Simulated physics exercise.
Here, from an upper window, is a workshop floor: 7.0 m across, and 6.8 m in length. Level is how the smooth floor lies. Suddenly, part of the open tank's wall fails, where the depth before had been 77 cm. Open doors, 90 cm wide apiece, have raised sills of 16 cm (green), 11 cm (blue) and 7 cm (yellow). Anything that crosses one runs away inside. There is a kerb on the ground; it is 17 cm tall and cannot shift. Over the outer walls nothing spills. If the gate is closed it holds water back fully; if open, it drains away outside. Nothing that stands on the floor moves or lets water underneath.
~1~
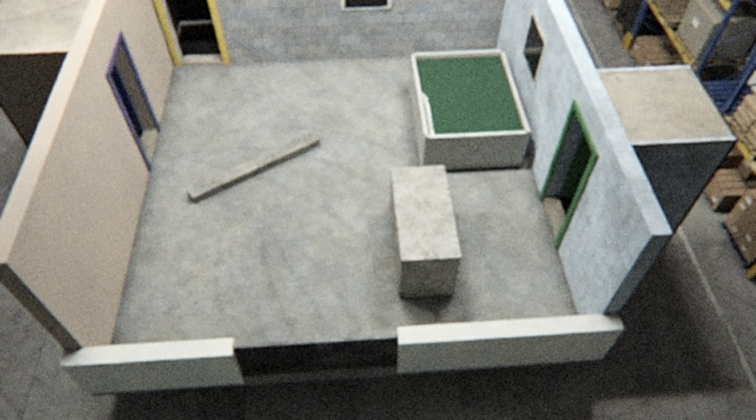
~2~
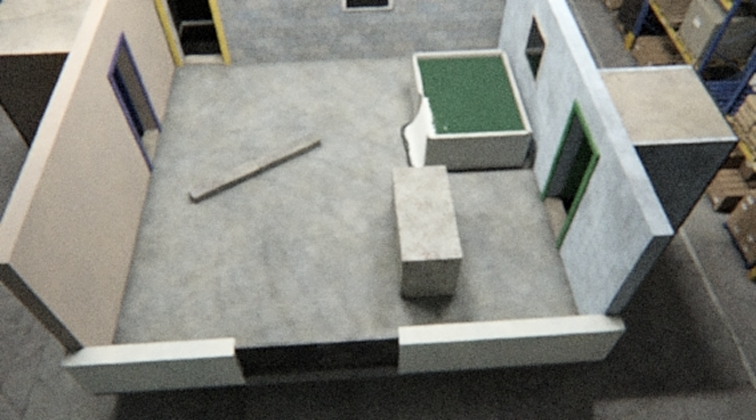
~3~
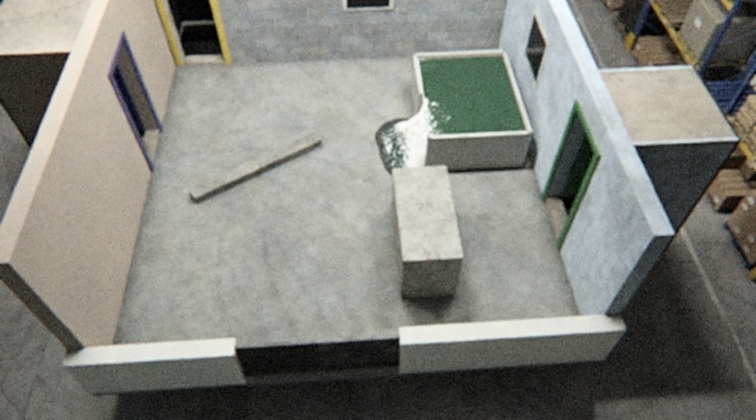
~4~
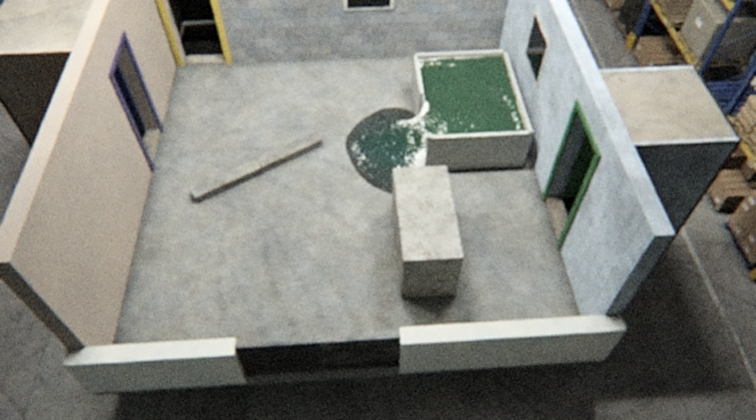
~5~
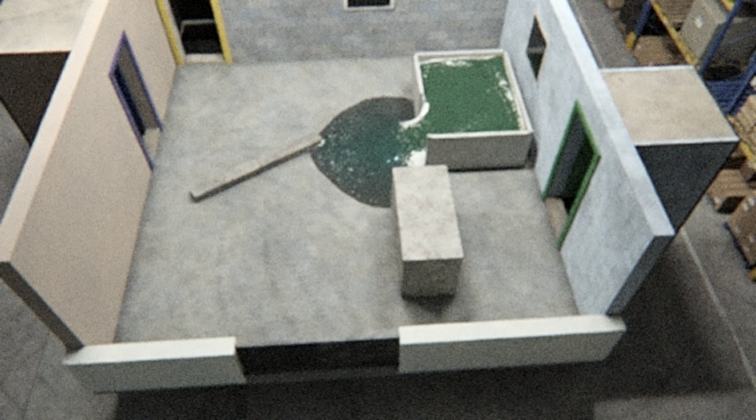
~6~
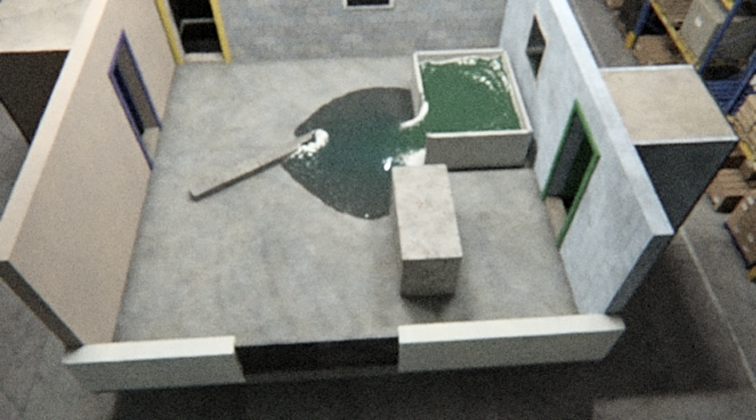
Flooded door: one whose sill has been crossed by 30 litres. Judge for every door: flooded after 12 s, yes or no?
Verdicts: Green door, no; blue door, no; yellow door, yes.
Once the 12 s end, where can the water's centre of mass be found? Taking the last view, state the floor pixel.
At about (344, 172).
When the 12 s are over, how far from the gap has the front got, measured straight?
Distance: Approx. 6.4 m.
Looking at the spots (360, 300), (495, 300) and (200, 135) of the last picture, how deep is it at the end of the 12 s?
About 5, 4 and 5 cm.
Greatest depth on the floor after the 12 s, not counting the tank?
Up to some 12 cm.
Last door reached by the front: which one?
The green one.
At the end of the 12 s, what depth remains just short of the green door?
Around 4.5 cm there.
A moment later water covers 35 % of the floor and is deepest (40 cm) near (417, 149); green door not reached, blue door not reached, yellow door not reached.
Soon after water covers 60 % of the floor and is deepest (31 cm) near (129, 270); green door not reached, blue door not reached, yellow door 2 cm at the sill, 0 L in.
Next water covers 60 % of the floor and is deepest (36 cm) near (107, 367); green door not reached, blue door 9 cm at the sill, 1 L in, yellow door 15 cm at the sill, 28 L in.
Later on water covers 80 % of the floor and is deepest (19 cm) near (580, 338); green door not reached, blue door 12 cm at the sill, 2 L in, yellow door 7 cm at the sill, 77 L in.
At the end water covers 95 % of the floor and is deepest (12 cm) near (484, 77); green door 5 cm at the sill, 0 L in, blue door 5 cm at the sill, 3 L in, yellow door 7 cm at the sill, 84 L in.
